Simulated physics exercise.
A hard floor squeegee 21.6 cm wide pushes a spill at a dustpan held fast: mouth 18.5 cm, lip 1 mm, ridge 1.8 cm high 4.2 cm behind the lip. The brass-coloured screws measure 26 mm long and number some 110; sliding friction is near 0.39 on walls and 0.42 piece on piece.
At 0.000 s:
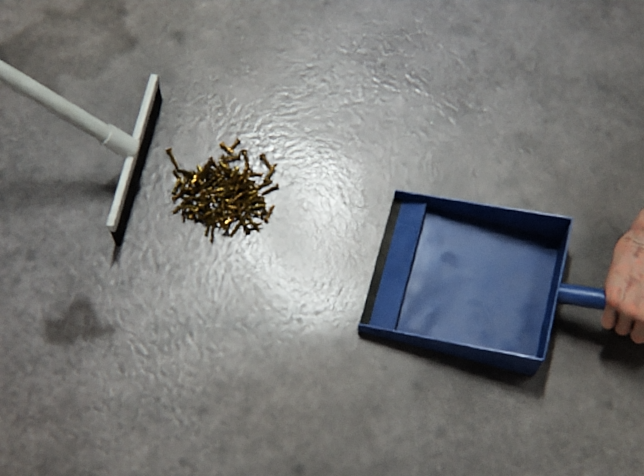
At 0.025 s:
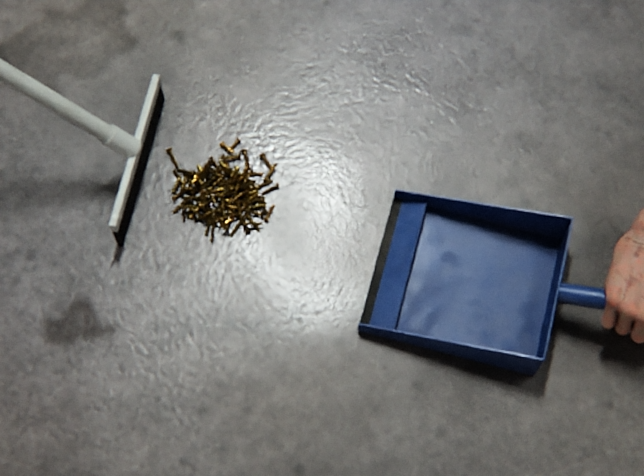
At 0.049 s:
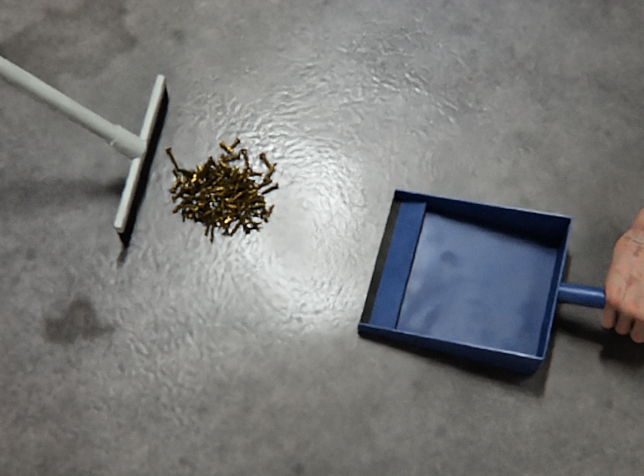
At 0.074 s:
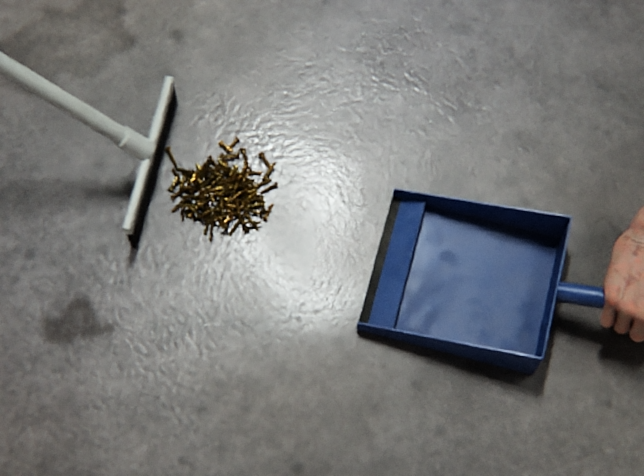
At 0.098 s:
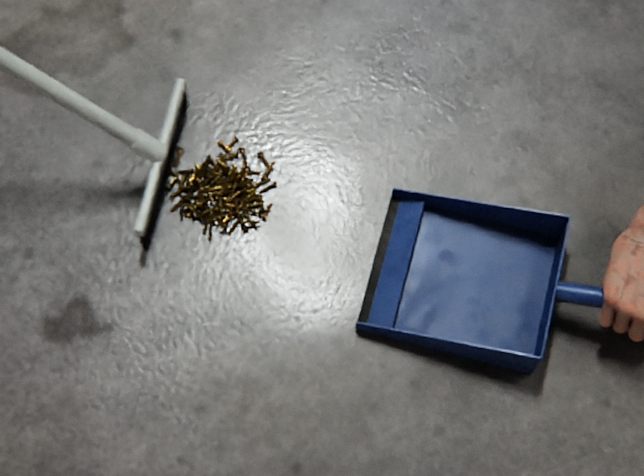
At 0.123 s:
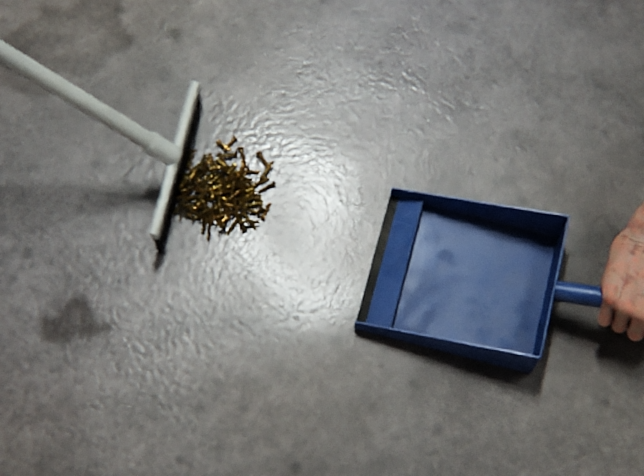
On a grey hard floor, a squeegee slides right into a pile of brass-coloured screws while a hand holds a blue dustpan.
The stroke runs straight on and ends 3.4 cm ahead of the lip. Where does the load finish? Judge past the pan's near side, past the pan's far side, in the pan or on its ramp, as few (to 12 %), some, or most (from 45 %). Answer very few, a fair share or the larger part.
Near side: Very few, far side: A fair share, pan: A fair share.
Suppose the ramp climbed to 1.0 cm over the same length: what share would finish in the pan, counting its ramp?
Then about 35 per cent.
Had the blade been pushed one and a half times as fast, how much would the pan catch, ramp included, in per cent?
Then about 45 per cent.
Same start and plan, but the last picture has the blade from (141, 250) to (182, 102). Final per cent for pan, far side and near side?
Pan 15, far 10, near 10.
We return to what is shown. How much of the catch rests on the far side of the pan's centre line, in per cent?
About 80 per cent.
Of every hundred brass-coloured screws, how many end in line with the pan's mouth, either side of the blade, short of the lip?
Some 50 per cent.
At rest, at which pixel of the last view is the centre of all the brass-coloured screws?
Around (382, 222).
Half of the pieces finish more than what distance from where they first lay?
Some 22 cm.
After 0.27 s, middle of the blade 15 cm from the lip; 0 % over the lip, far side 10 %, near side 0 %.
After 0.37 s, middle of the blade 7 cm from the lip; 0 % over the lip, far side 15 %, near side 0 %.
Then, at 0.60 s, middle of the blade 4 cm from the lip; 30 % over the lip, far side 15 %, near side 0 %.
By 1.0 s all is still; near side 0 %, far side 20 %, pan 30 %, in front of the lip or behind the blade 50 %.
